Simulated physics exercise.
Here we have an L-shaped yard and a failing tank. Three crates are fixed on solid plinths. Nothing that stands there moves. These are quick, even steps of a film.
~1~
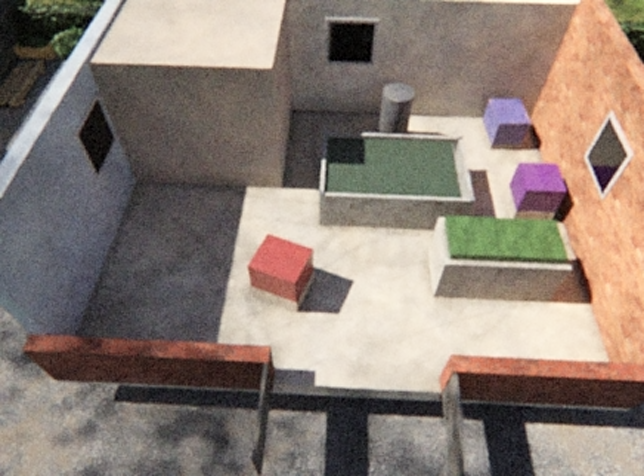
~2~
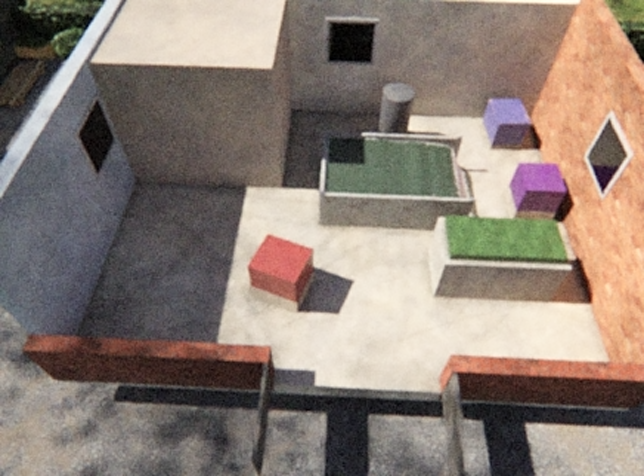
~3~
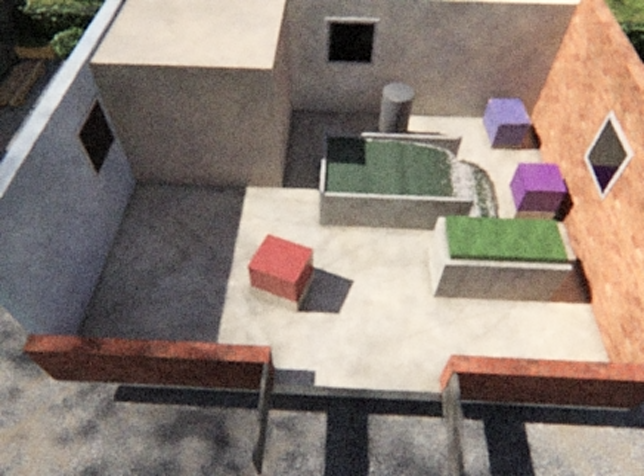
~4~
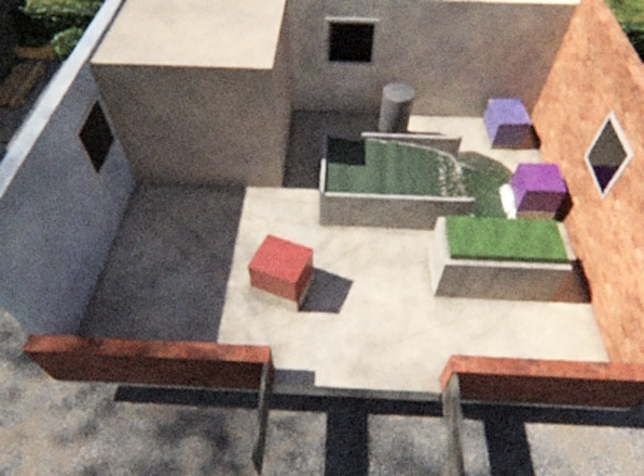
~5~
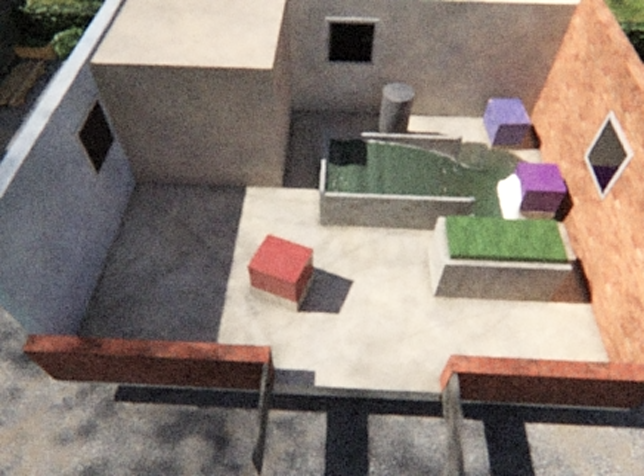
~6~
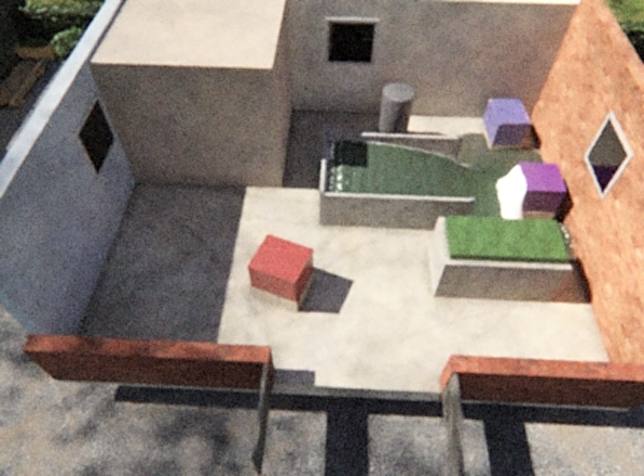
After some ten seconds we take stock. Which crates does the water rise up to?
In the end: The purple crate is wetted; the red crate escapes dry; the blue crate is wetted.
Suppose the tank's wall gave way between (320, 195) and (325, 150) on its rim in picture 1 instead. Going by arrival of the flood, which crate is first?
It is the one in red.
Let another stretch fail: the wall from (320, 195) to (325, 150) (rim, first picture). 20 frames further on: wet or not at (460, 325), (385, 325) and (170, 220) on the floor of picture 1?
In that order: Free of water, no water, wet.
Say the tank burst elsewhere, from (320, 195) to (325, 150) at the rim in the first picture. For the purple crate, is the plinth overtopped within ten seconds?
In short: Purple is safe.
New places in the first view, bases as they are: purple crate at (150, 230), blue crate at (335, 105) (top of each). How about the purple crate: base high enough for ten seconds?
Then: The purple one remains dry.
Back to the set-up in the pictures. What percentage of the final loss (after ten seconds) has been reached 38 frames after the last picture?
Roughly 15 per cent.
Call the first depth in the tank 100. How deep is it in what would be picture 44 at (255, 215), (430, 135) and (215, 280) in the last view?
In turn 2, 20 and 2 in a hundred.
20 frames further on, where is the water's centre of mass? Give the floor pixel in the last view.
I would point to (473, 201).
A moment on, water covers 15 % of the floor; the purple crate water round its plinth, the red crate not reached, the blue crate water round its plinth.
Next, water covers 25 % of the floor; the purple crate water round its plinth, the red crate not reached, the blue crate water round its plinth.
Then, water covers 50 % of the floor; the purple crate water round its plinth, the red crate water round its plinth, the blue crate water round its plinth.
Later, water covers 85 % of the floor; the purple crate water round its plinth, the red crate water round its plinth, the blue crate water round its plinth.
In the end, water covers 100 % of the floor; the purple crate was topped, the red crate stayed above the water, the blue crate was topped.
